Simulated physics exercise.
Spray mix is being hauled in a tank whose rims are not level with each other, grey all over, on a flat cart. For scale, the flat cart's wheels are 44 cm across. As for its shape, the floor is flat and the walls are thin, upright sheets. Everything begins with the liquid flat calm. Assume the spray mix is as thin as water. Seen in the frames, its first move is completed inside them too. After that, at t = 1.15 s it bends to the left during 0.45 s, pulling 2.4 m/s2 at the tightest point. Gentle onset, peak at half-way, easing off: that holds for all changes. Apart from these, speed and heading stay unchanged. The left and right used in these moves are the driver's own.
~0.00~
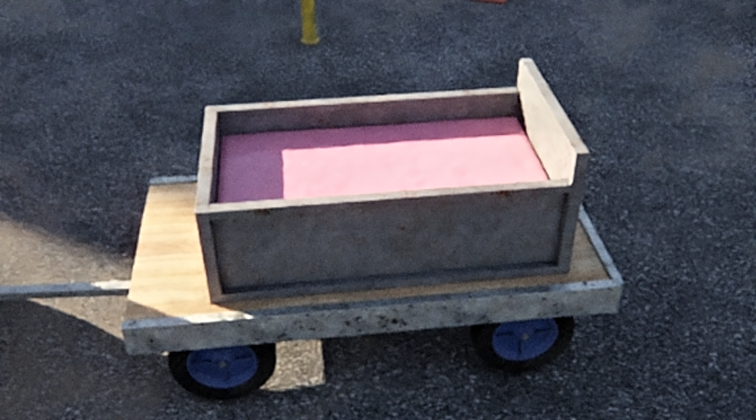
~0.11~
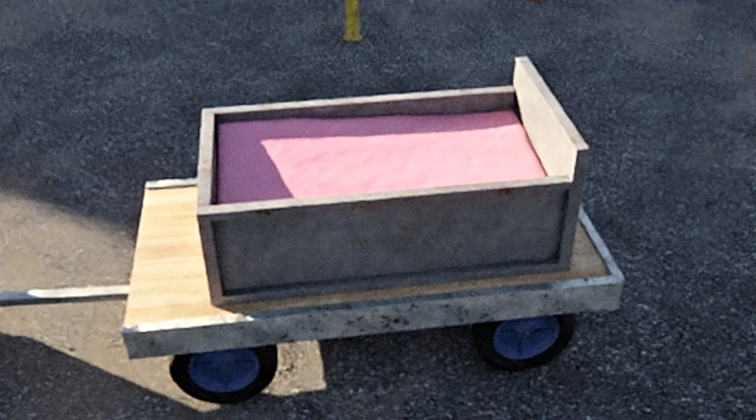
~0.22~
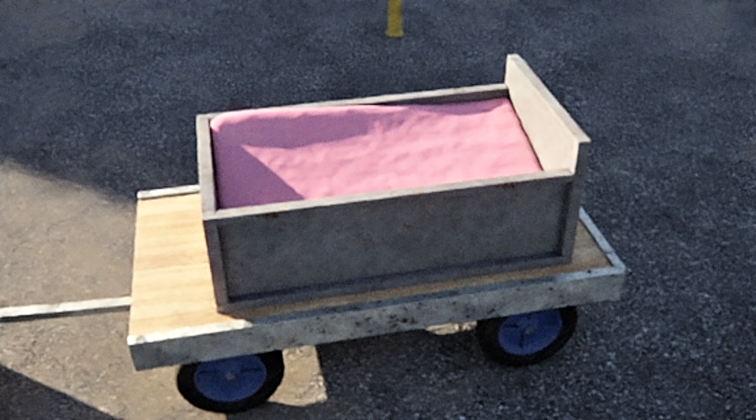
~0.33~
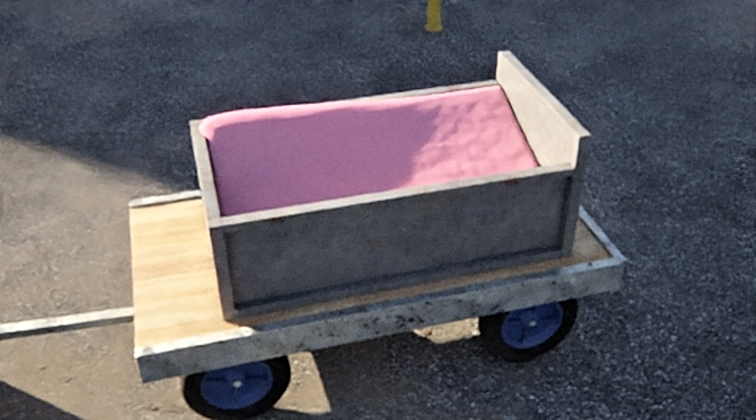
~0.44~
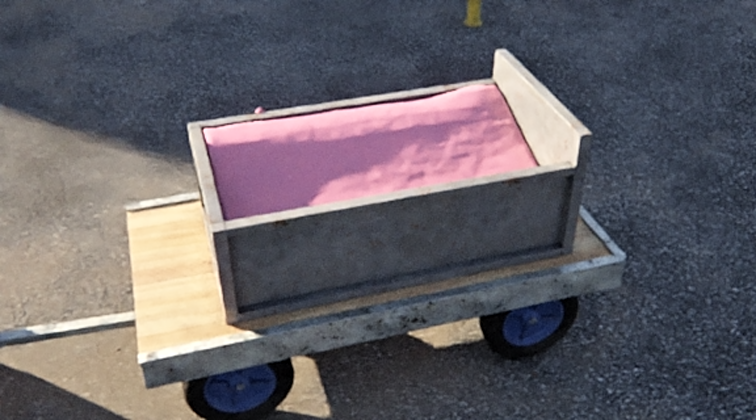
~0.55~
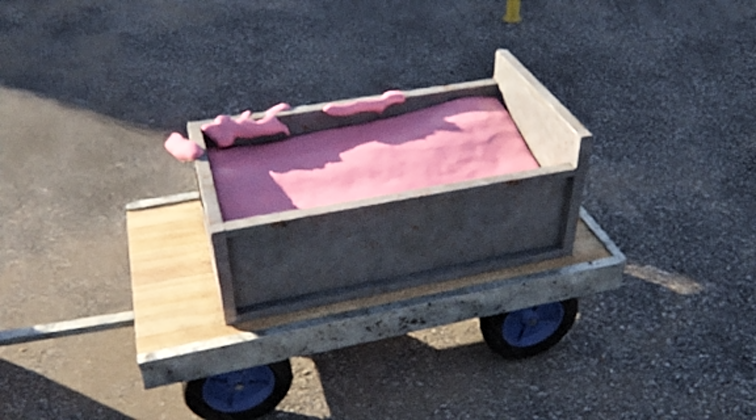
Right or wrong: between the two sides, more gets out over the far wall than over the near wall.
Right.
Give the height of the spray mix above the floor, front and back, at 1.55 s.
Close to 26 cm in front, close to 32 cm behind.
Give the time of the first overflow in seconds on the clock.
I'd put it close to 1.6 seconds.
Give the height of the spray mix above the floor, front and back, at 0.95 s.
At the front 28 cm, at the back 28 cm.
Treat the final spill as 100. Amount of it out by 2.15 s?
I'd say some 70 percent by then.
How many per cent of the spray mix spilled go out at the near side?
Roughly 10 in a hundred.
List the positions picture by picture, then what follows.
In the first picture, the spray mix reaches (237, 141) at the front end; it reaches (506, 123) at the back end; no slope yet; the front is on the left, levels are read along the far wall; built up higher, the right end; a wheel hub at (527, 342).
In the second picture, the spray mix reaches (233, 131) at the front end; it reaches (503, 118) at the back end; it is heaped 7° towards the far side.
In the third picture, the spray mix reaches (227, 124) at the front end; it reaches (498, 107) at the back end; it is heaped 18° towards the far side.
In the fourth picture, the spray mix reaches (221, 122) at the front end; it reaches (491, 96) at the back end; it is heaped 22° towards the far side.
In the fifth picture, the spray mix reaches (221, 134) at the front end; it reaches (489, 96) at the back end; it is heaped 17° towards the far side.
In the sixth picture, the spray mix reaches (224, 154) at the front end; it reaches (489, 105) at the back end; it is heaped 4° towards the far side; a wheel hub at (536, 326).
After 0.95 s it stands 29 cm high behind and 28 cm in front; all of it is still inside.
After 1.55 s it stands 32 cm high behind and 27 cm in front; all of it is still inside.
After 2.15 s it stands 27 cm high behind and 28 cm in front; 8 per cent has gone over the far side.
After 4.59 s 12 per cent has gone over the far side, a little elsewhere; the near side has passed 1 per cent and the far side 10.
